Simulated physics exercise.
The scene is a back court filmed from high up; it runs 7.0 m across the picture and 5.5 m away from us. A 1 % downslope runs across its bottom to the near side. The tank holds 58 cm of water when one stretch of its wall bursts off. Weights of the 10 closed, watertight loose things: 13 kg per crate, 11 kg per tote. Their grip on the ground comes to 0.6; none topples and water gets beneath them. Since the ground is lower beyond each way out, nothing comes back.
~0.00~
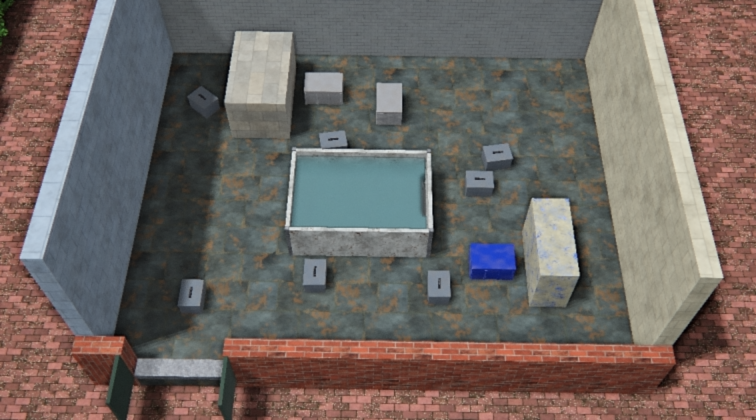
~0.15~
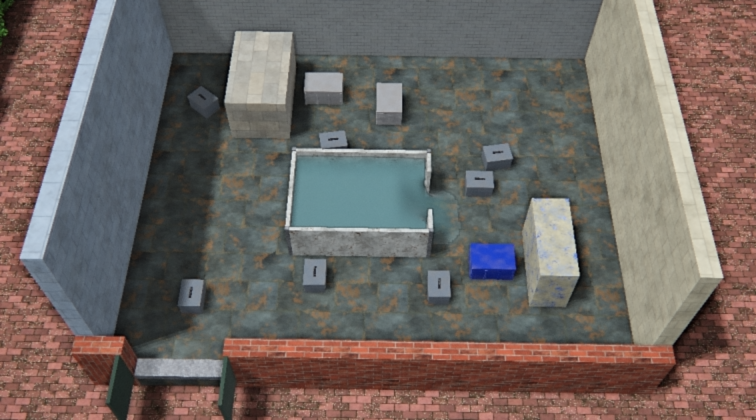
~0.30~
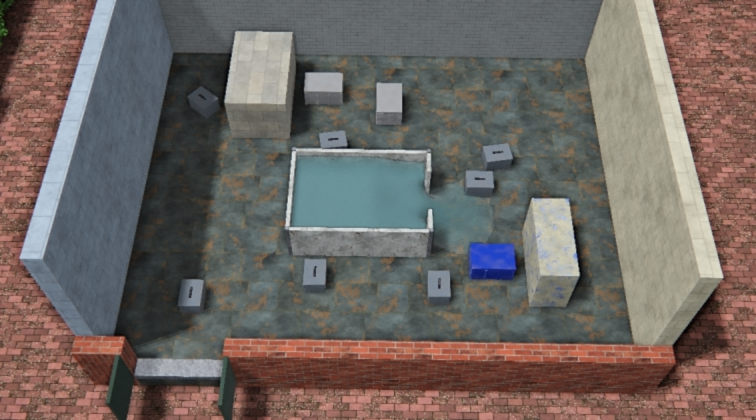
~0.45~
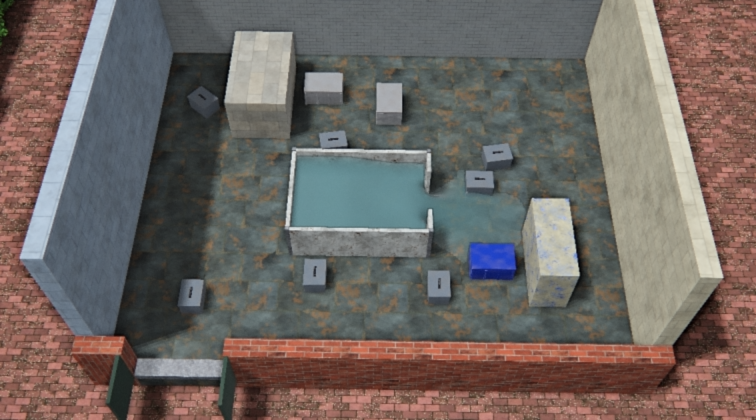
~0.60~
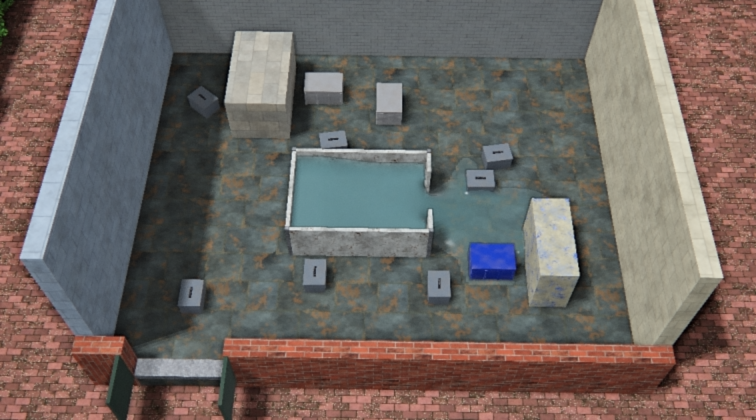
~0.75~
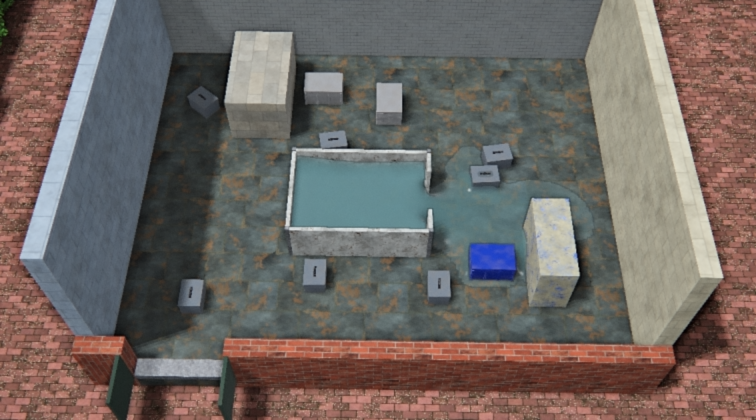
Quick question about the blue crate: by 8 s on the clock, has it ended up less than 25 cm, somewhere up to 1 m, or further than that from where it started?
Beyond a metre.
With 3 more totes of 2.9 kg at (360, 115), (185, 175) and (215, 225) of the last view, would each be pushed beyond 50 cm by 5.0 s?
Spot by spot, in turn: Falls short, falls short, falls short.
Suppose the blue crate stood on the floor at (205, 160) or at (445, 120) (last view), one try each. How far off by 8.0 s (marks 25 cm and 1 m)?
One try each gives this: It remains roughly in place, then it remains roughly in place.
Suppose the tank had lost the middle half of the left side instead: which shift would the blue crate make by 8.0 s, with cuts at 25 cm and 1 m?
I'd say the blue crate scarcely moves.
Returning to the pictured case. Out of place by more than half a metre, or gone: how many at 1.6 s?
2 in all.
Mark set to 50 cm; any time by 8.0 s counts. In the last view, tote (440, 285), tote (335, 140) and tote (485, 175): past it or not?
Taking them in order: Fell shy, fell shy and exceeded.
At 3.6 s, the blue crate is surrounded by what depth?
Close to 3 centimetres.
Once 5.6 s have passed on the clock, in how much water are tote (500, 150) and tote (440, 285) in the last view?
Close to 2 and 3 centimetres.
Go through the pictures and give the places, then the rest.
In the first picture, the blue crate at (493, 256), on the bottom; water covers 2.5 m2; 0 of 10 have shifted.
In the second picture, the blue crate at (493, 256), on the bottom; 2.8 m2 under water; 0 of 10 have shifted.
In the third picture, the blue crate at (493, 256), on the bottom; water covers 3.4 m2; 0 of 10 have shifted.
In the fourth picture, the blue crate at (493, 256), on the bottom; water covers 4.0 m2; 0 of 10 have shifted.
In the fifth picture, the blue crate at (493, 256), on the bottom; 4.7 m2 under water; 0 of 10 have shifted.
In the sixth picture, the blue crate at (493, 256), on the bottom; 5.6 m2 under water; 1 of 10 have shifted.
After 1.6 s the blue crate is near (489, 299), 0.7 m from its start, aground; 0 of 10 are out; 0 afloat.
After 3.6 s the blue crate is near (395, 307), 1.6 m from its start, aground; 0 of 10 are out; 0 afloat.
After 5.6 s the blue crate is near (382, 292), 1.6 m from its start, aground; 0 of 10 are out; 0 afloat.
After 8.0 s the blue crate is near (379, 289), 1.7 m from its start, aground; 0 of 10 are out; 0 afloat.
